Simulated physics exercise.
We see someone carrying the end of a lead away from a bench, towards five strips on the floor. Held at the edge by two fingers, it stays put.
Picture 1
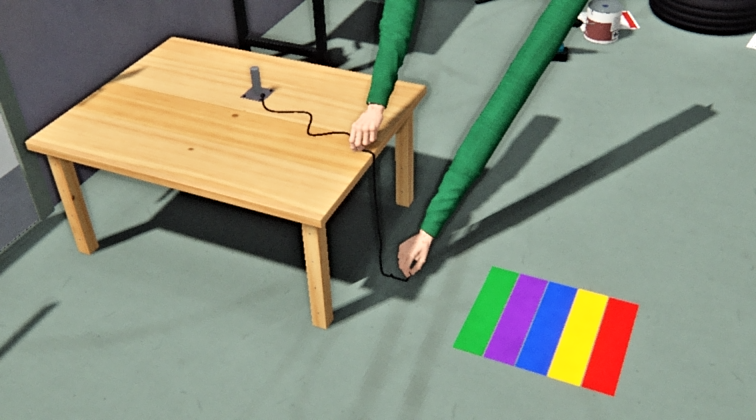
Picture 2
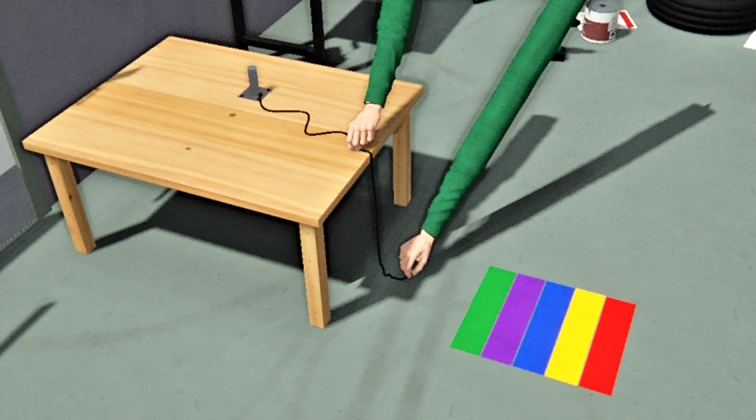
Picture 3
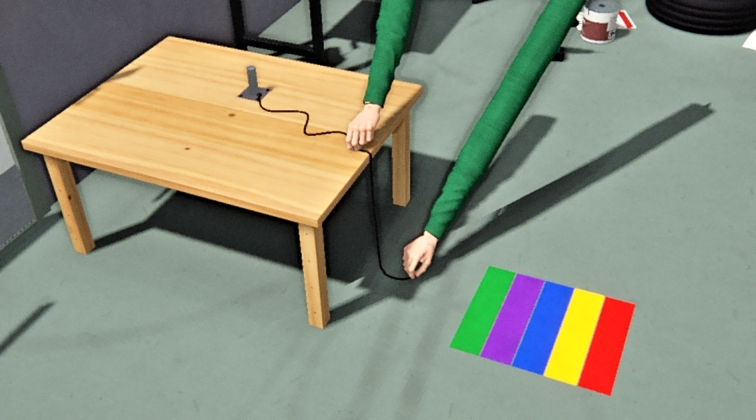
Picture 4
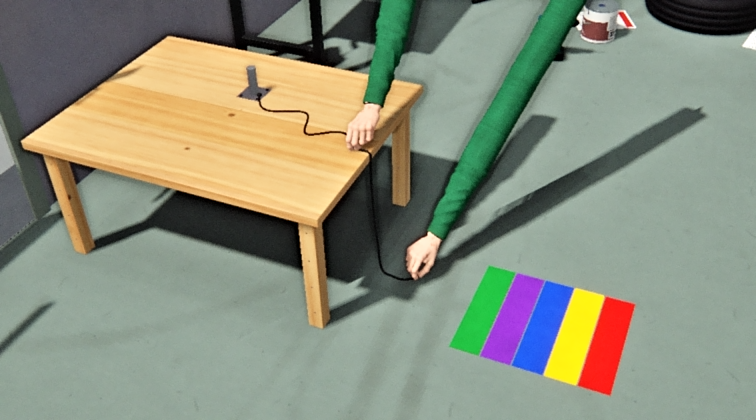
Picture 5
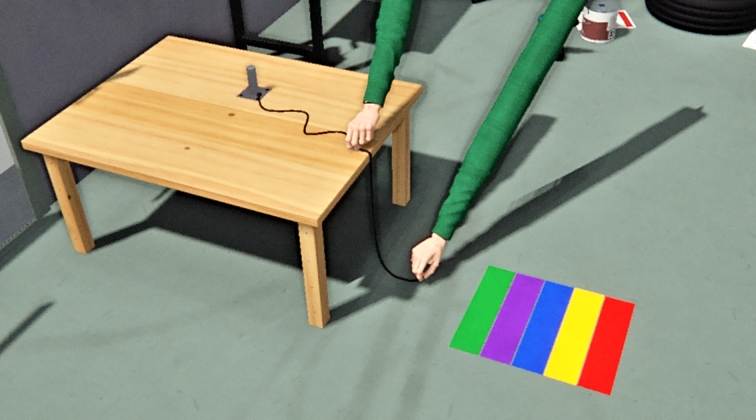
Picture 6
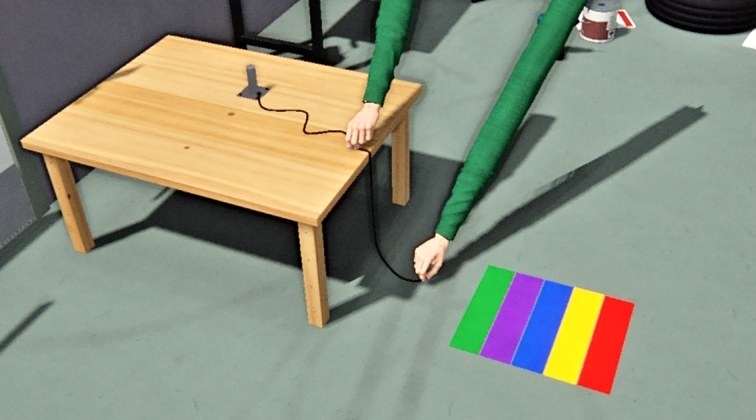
A hand in a green sleeve, holding the end of a thin black lead near the floor, moves slightly to the right, drawing the hanging stretch out a little, while another hand stays at the table edge. The wooden table stands at left on a grey floor, seen from above. Green, purple, blue, yellow and red strips lie at lower right as the view shifts barely at first.
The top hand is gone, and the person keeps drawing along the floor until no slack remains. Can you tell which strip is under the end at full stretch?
Yes, the blue one.
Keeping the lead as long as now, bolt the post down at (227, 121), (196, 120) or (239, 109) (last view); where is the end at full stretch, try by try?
Close to (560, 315), (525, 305) and (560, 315) in that order.
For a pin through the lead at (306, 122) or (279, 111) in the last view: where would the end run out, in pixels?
First (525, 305), then (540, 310).
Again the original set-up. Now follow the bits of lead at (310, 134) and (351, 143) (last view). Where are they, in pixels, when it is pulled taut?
First: (345, 133). Second: (387, 159).
Early on, end near (498, 298); over green.
Midway, end near (531, 307); over purple.
At the end of the slack, end near (550, 312); over blue. It gets as far as the blue strip.
